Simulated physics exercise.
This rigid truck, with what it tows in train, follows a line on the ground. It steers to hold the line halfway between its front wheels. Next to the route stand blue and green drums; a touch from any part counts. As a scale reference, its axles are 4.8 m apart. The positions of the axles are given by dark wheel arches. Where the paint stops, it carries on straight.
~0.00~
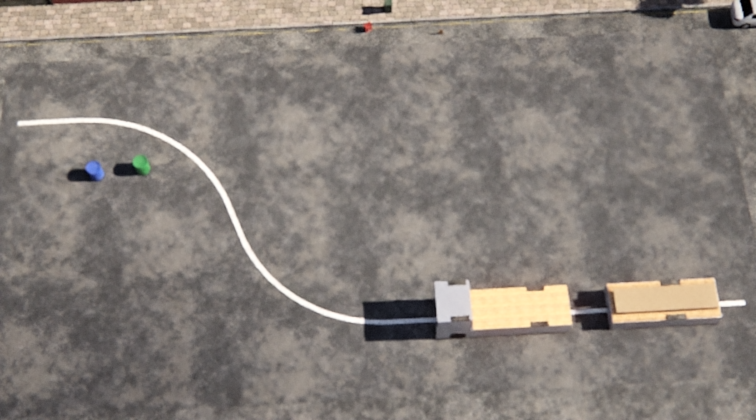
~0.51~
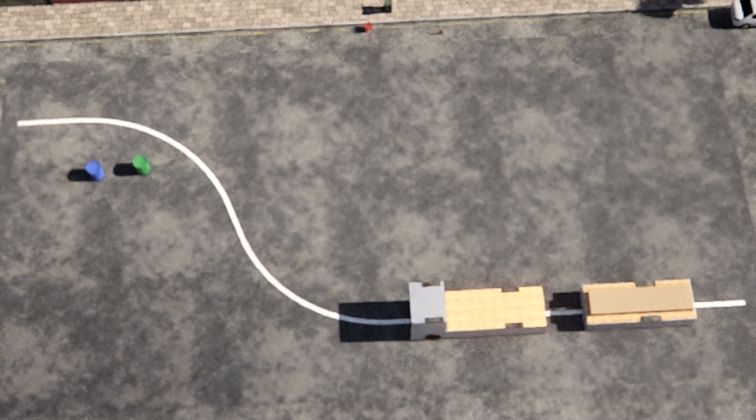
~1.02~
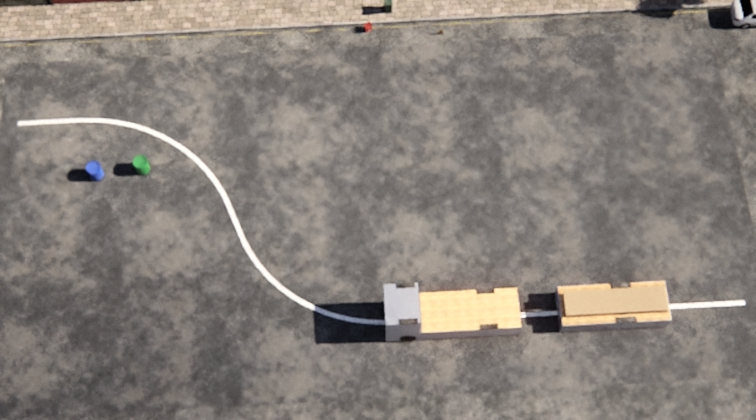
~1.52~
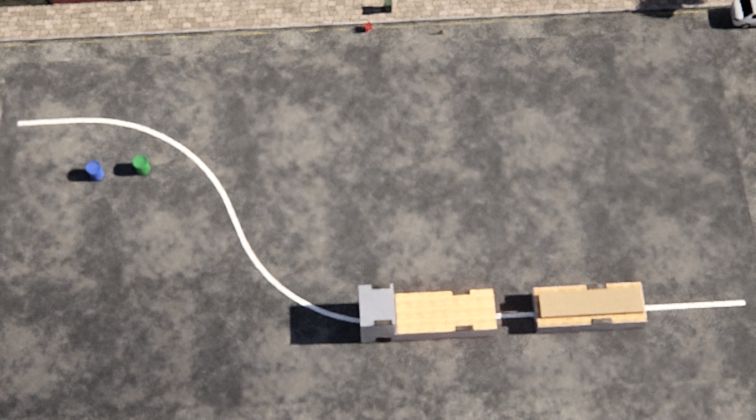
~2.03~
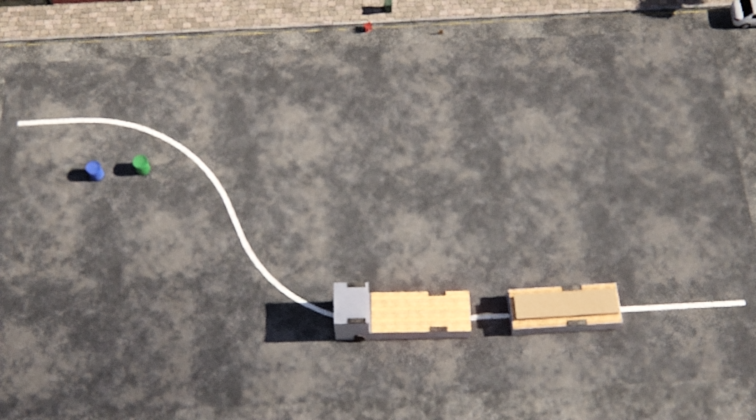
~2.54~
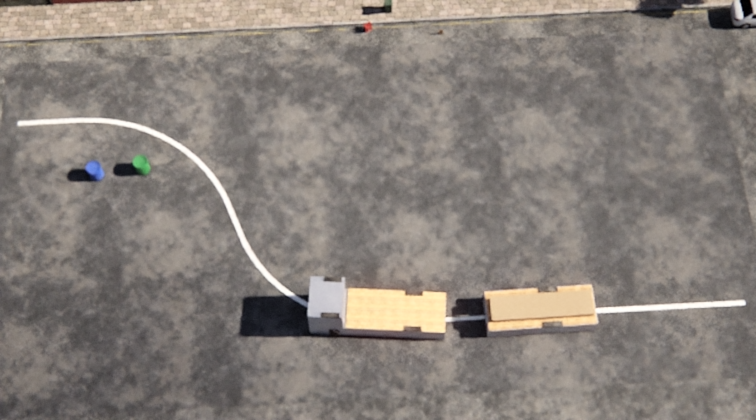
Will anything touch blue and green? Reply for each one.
Blue stays untouched, green takes a hit.
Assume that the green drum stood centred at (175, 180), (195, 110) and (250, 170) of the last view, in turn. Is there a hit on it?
Results in order - collision, no collision, no collision.
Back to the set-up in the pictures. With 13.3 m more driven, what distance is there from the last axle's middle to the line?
I'd put the gap at around 170 cm.
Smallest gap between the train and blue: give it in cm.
There's 50 to spare for blue.
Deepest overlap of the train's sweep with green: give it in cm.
Green 70.
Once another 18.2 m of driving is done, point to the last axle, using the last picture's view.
The axle sits near (292, 244).
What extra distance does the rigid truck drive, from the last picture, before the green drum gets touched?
26.0 m.
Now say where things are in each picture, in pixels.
The first frame shows nose (438, 312); last axle (674, 300); still straight; blue (95, 172), green (142, 166); 1 trailer.
The second frame shows nose (412, 313); last axle (649, 301); still straight.
The third frame shows nose (387, 314); last axle (624, 302); still straight.
The fourth frame shows nose (363, 316); last axle (600, 304); still straight.
The fifth frame shows nose (337, 313); last axle (575, 305); turned 2°.
The sixth frame shows nose (313, 306); last axle (550, 307); turned 6°; blue (95, 172), green (142, 166).
After 5.5 s, the last axle is at (416, 306) of the last picture, 45 cm off the line.
After 8.5 s, the last axle is at (302, 252) of the last picture, 225 cm off the line.
After 11.5 s, the last axle is at (205, 174) of the last picture, 40 cm off the line; the trailer has hit green.
After 14.1 s, the last axle is at (103, 136) of the last picture, 170 cm off the line; blue has been passed with 50 cm to spare.
After 17.4 s, the last axle is out of the picture, 45 cm off the line; 1 of 2 struck in all.
